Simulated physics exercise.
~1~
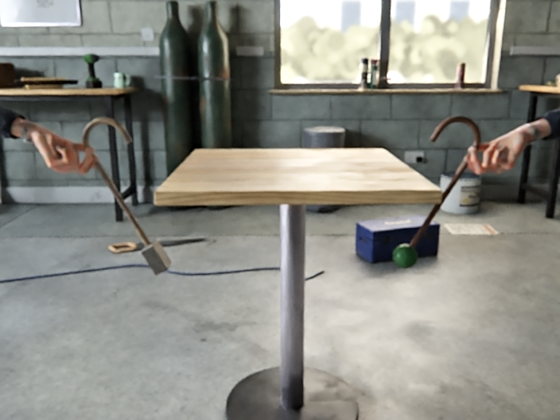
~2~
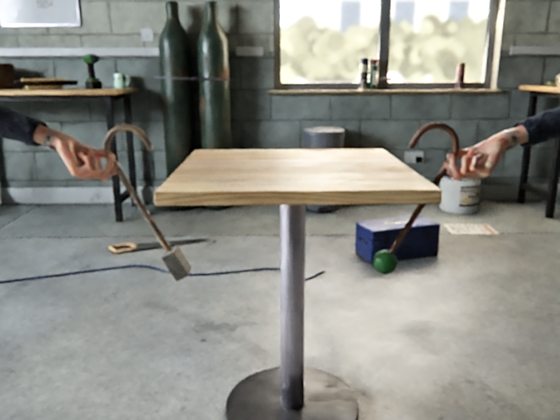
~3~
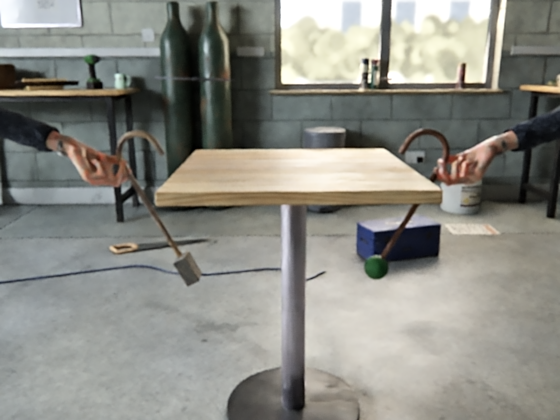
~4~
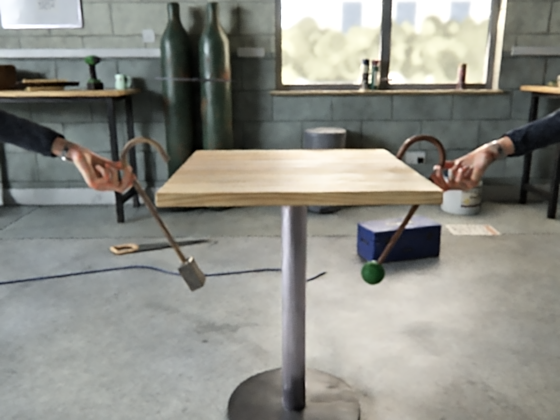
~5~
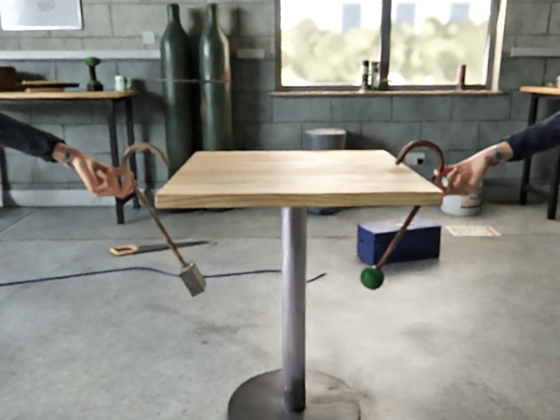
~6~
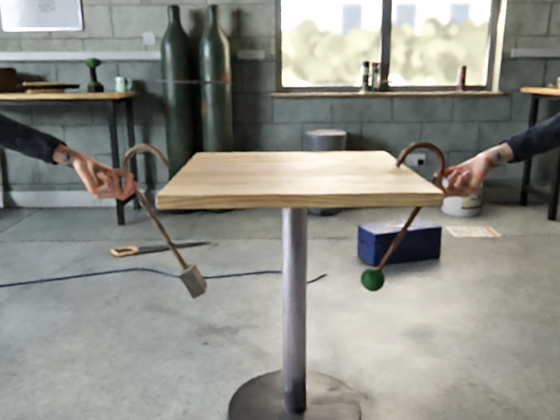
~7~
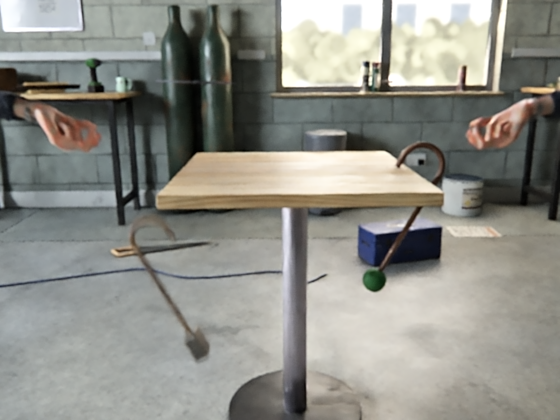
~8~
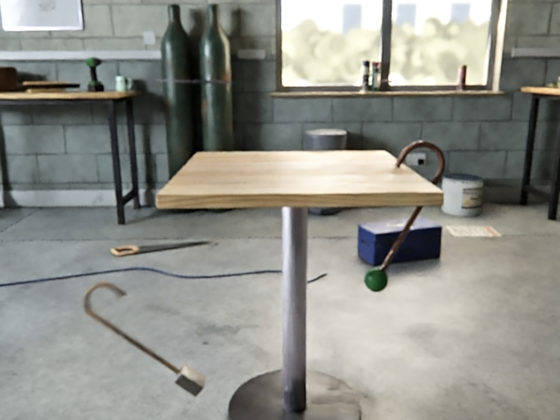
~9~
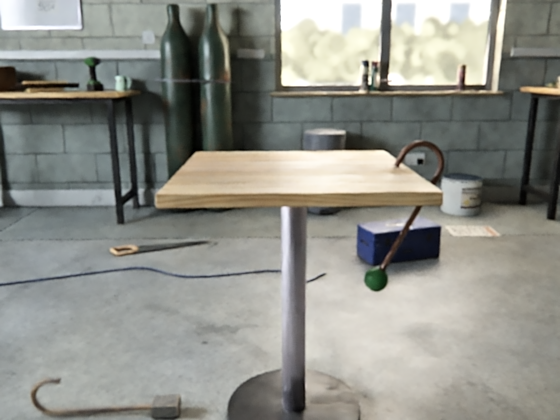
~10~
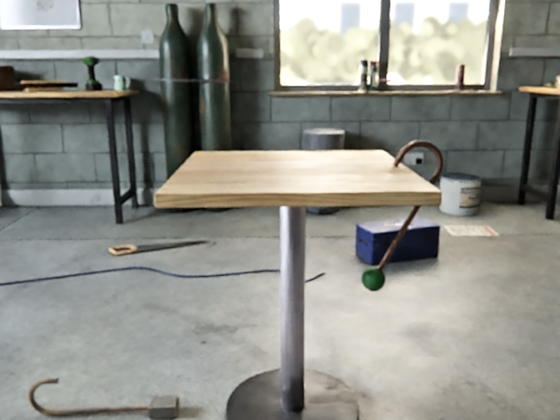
Two hands release hooked handles at a table; the green-ended one hangs, the grey-ended one falls.
